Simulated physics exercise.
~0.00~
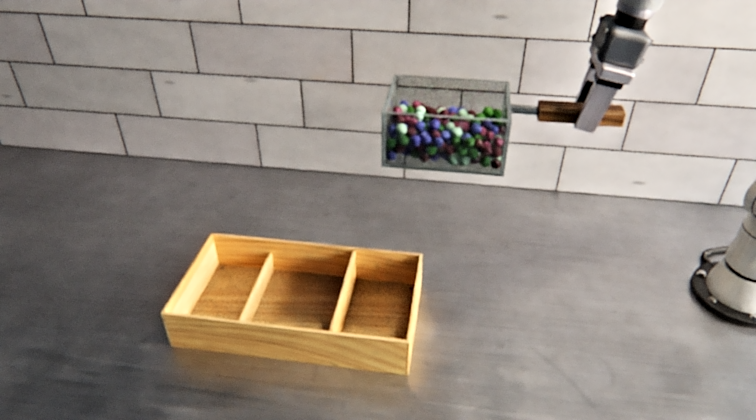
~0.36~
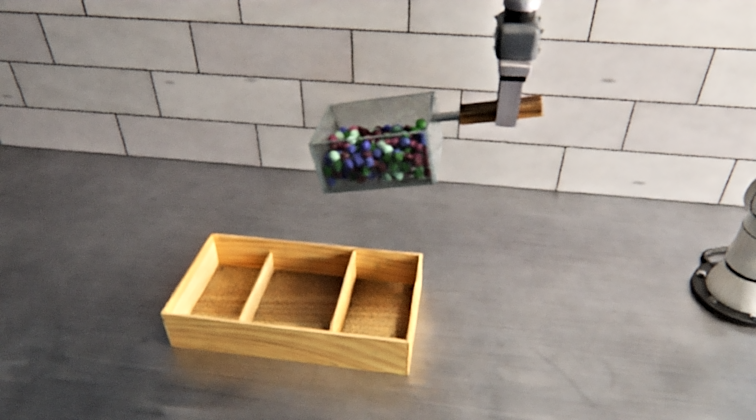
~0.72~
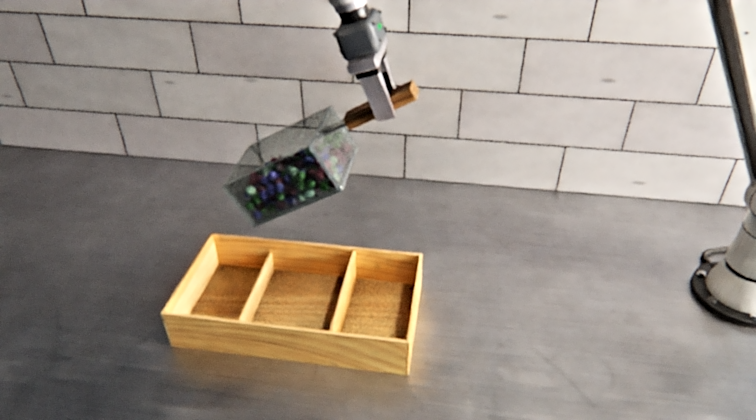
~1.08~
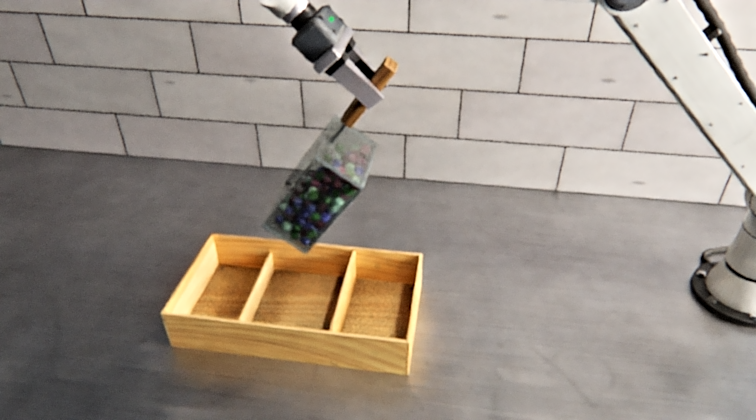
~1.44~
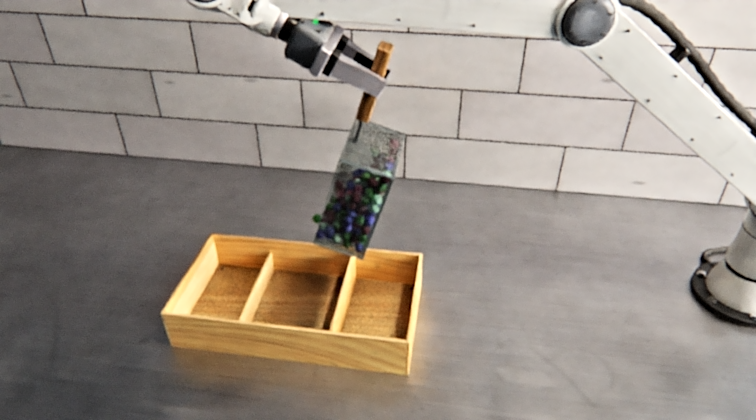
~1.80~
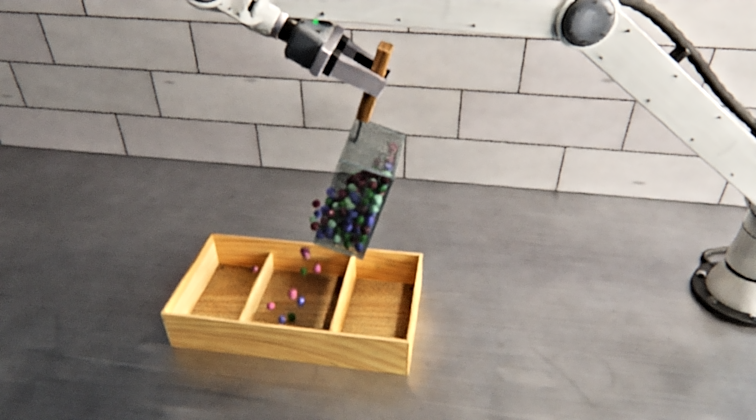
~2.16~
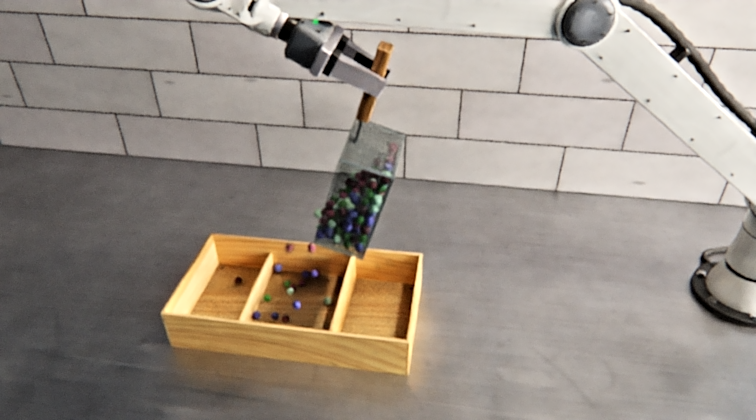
A clear box of small, round, multicoloured sweets hangs from a robot arm's gripper by a wooden handle, seen from slightly above against a white brick wall. On the grey tabletop below, towards the left, sits an open wooden crate divided into three parts. The arm carries the box left, tipping it steadily until its open end points steeply down over the crate. It then shifts slightly right and holds still as a few sweets tumble out. Several land in the middle part and one lies in the left part, while most remain in the tilted box.
